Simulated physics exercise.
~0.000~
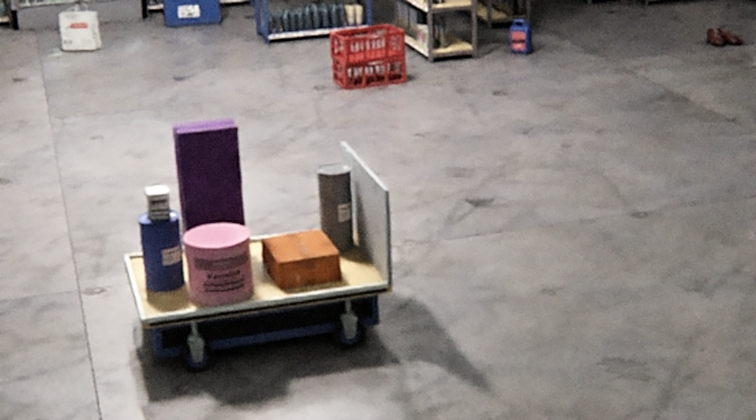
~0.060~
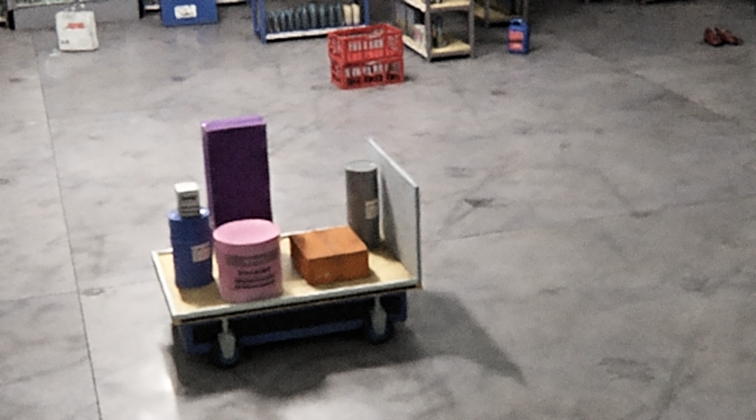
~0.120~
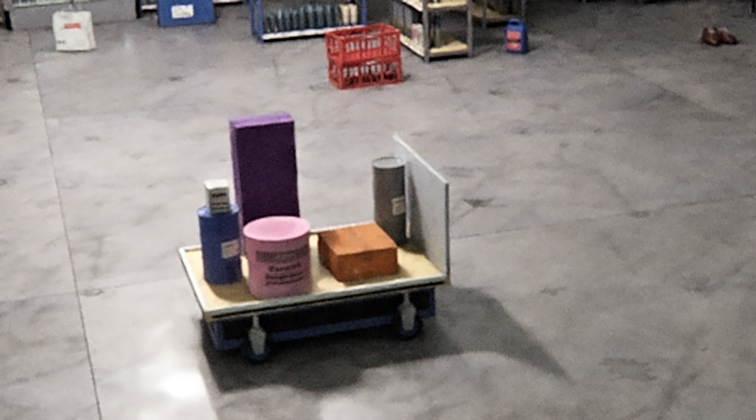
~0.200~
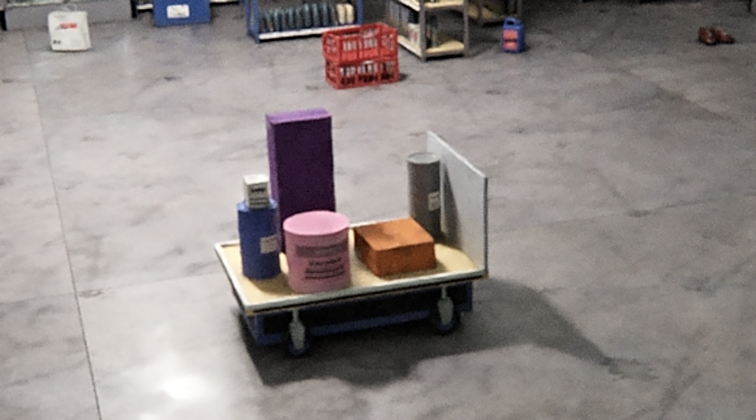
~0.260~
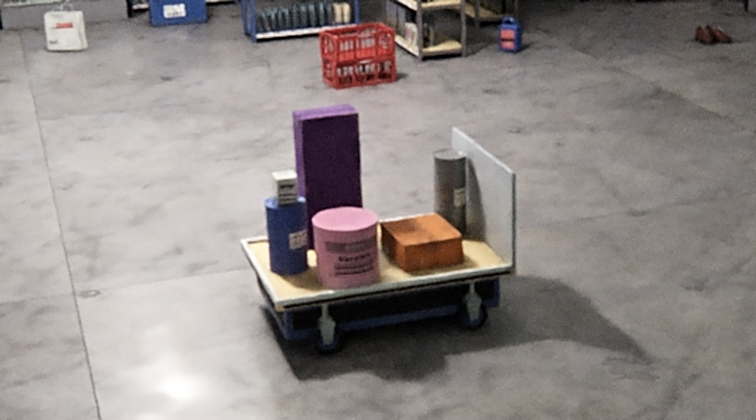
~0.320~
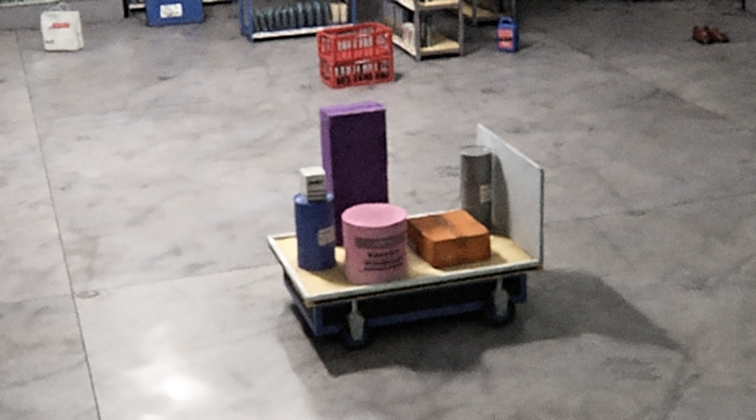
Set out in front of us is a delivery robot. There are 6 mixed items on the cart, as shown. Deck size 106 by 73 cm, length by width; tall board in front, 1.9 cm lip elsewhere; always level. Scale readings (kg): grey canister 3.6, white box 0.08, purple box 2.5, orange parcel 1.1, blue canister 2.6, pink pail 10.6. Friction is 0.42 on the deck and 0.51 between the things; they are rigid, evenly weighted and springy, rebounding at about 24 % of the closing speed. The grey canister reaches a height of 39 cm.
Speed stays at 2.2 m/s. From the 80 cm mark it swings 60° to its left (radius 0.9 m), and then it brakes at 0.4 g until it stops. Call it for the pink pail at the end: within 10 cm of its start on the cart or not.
Within.
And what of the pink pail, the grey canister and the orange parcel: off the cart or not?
When everything stops, the pink pail is still in bounds, the grey canister is out of bounds, and the orange parcel is still in bounds.
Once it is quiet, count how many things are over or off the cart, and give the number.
That makes 2.
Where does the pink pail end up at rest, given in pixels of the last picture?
Near (563, 126).
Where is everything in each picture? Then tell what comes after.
Cart 0 cm along; pink pail (219, 265); grey canister (336, 208), in the first frame.
Cart 13 cm along; purple box (238, 189); orange parcel (329, 255), in the second frame.
Cart 26 cm along; blue canister (221, 244); grey canister (389, 202), in the third frame.
Cart 44 cm along; white box (256, 192); purple box (302, 181), in the fourth frame.
Cart 57 cm along; orange parcel (421, 242); blue canister (287, 235), in the fifth frame.
Cart 70 cm along; pink pail (376, 245); grey canister (476, 189), in the sixth frame.
After 0.62 s, cart 136 cm along, turned 26°; pink pail moved 2 cm near (511, 210); grey canister 12° off upright; purple box 11° off upright.
After 0.92 s, cart 202 cm along, turned 60°; grey canister now off the cart; purple box 54° off upright; white box moved 12 cm.
After 1.42 s, cart 265 cm along, turned 60°; purple box 70° off upright; white box moved 17 cm; blue canister moved 15 cm.
In the end (2.9 s), off the cart, grey canister; toppled on the cart, purple box; not toppled but over 10 cm from the start, white box, orange parcel and blue canister; pink pail under 10 cm from the start. At the end, from the last picture's camera, pink pail near (563, 126).
